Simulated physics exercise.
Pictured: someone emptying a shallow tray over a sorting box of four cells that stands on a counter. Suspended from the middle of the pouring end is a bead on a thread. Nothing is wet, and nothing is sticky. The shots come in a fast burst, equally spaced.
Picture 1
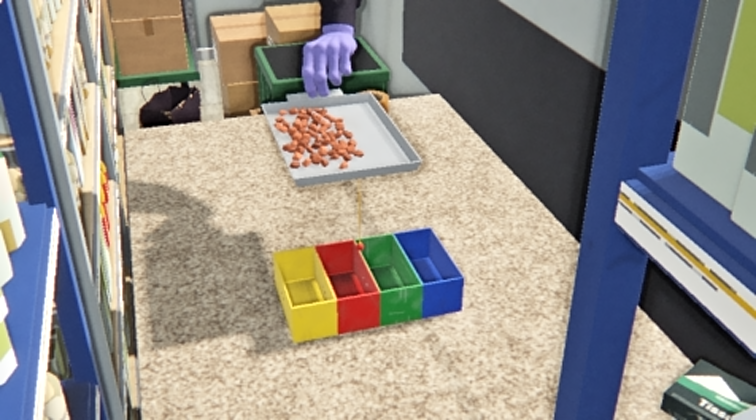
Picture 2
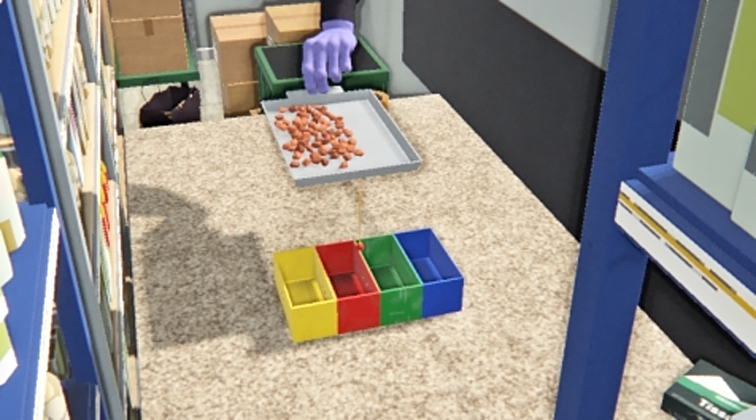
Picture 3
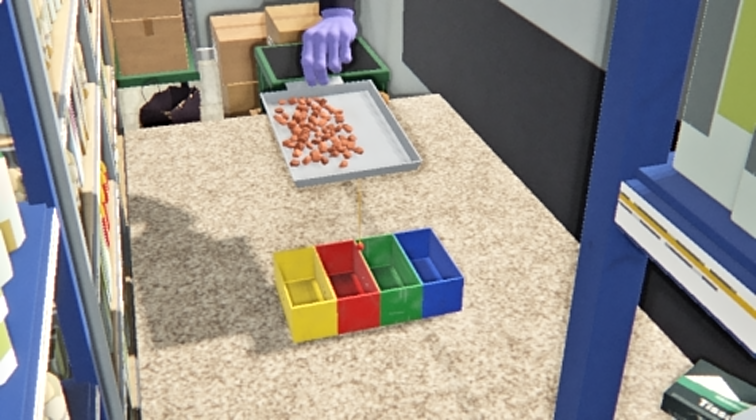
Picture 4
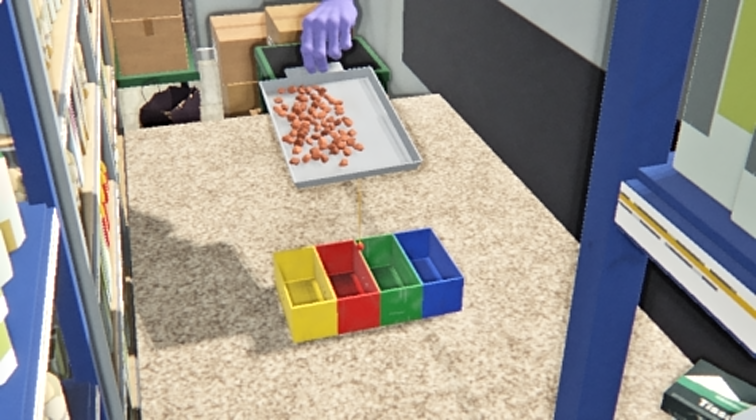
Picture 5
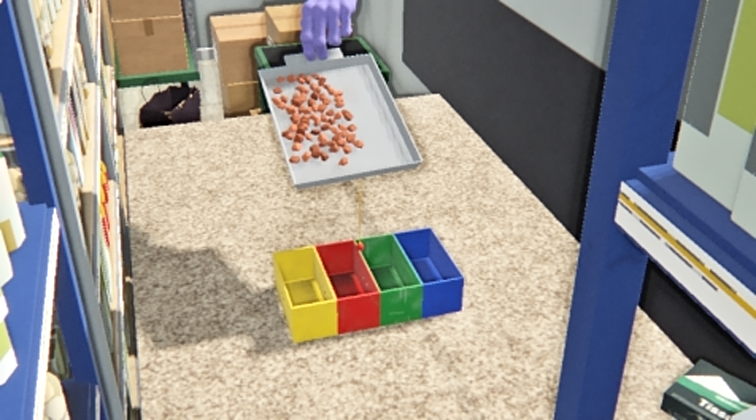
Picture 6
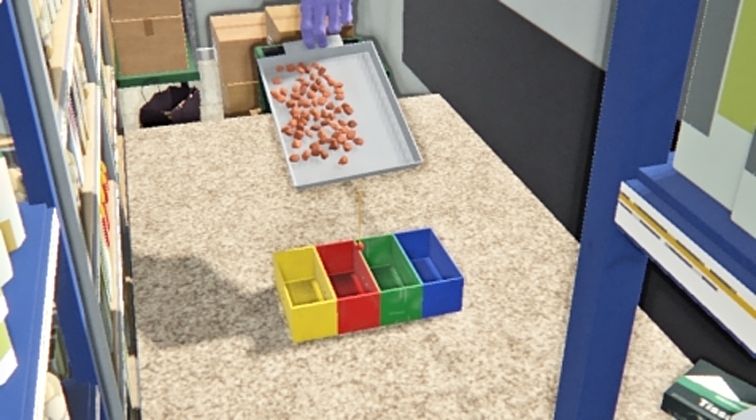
A purple-gloved hand raising the far end of a shallow gray tray of reddish bits behind a four-colored sorting box.
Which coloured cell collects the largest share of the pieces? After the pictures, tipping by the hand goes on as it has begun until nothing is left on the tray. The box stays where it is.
Yellow.
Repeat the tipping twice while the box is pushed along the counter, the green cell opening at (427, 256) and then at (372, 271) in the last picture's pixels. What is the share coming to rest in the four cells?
It comes to about 40 per cent the first time and about 100 per cent the second.
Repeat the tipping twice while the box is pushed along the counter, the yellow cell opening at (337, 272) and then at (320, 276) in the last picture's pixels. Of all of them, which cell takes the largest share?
First try: Yellow. Second try: The cell in yellow.
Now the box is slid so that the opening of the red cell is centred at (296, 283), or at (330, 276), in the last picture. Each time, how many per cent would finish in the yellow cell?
About 0 per cent first, then about 20 per cent.
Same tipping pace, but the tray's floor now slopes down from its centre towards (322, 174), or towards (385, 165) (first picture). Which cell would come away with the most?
First try: The yellow one. Second try: The cell in blue.
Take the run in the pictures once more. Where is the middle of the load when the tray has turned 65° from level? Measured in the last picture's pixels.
The middle of the pieces lands at roughly (323, 173).
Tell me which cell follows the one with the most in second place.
Second: That red cell.
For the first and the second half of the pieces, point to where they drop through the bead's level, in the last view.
The opening part goes through (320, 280); what follows goes through (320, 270).
Shortly afterwards, tray tipped steeply; all but a few on the tray; a little falling or outside the box.
Next, tray tipped past a quarter turn; near a quarter on the tray; near half in the yellow cell; near a quarter in the red cell; only a few in the green cell; a little falling or outside the box.
Some moments later, tray tipped past a quarter turn; near half in the yellow cell; near a third in the red cell; only a few in the green cell; only a few in the blue cell; only a few falling or outside the box.
In the end, tray tipped past a quarter turn; near half in the yellow cell; near a third in the red cell; only a few in the green cell; only a few in the blue cell; only a few outside the box.
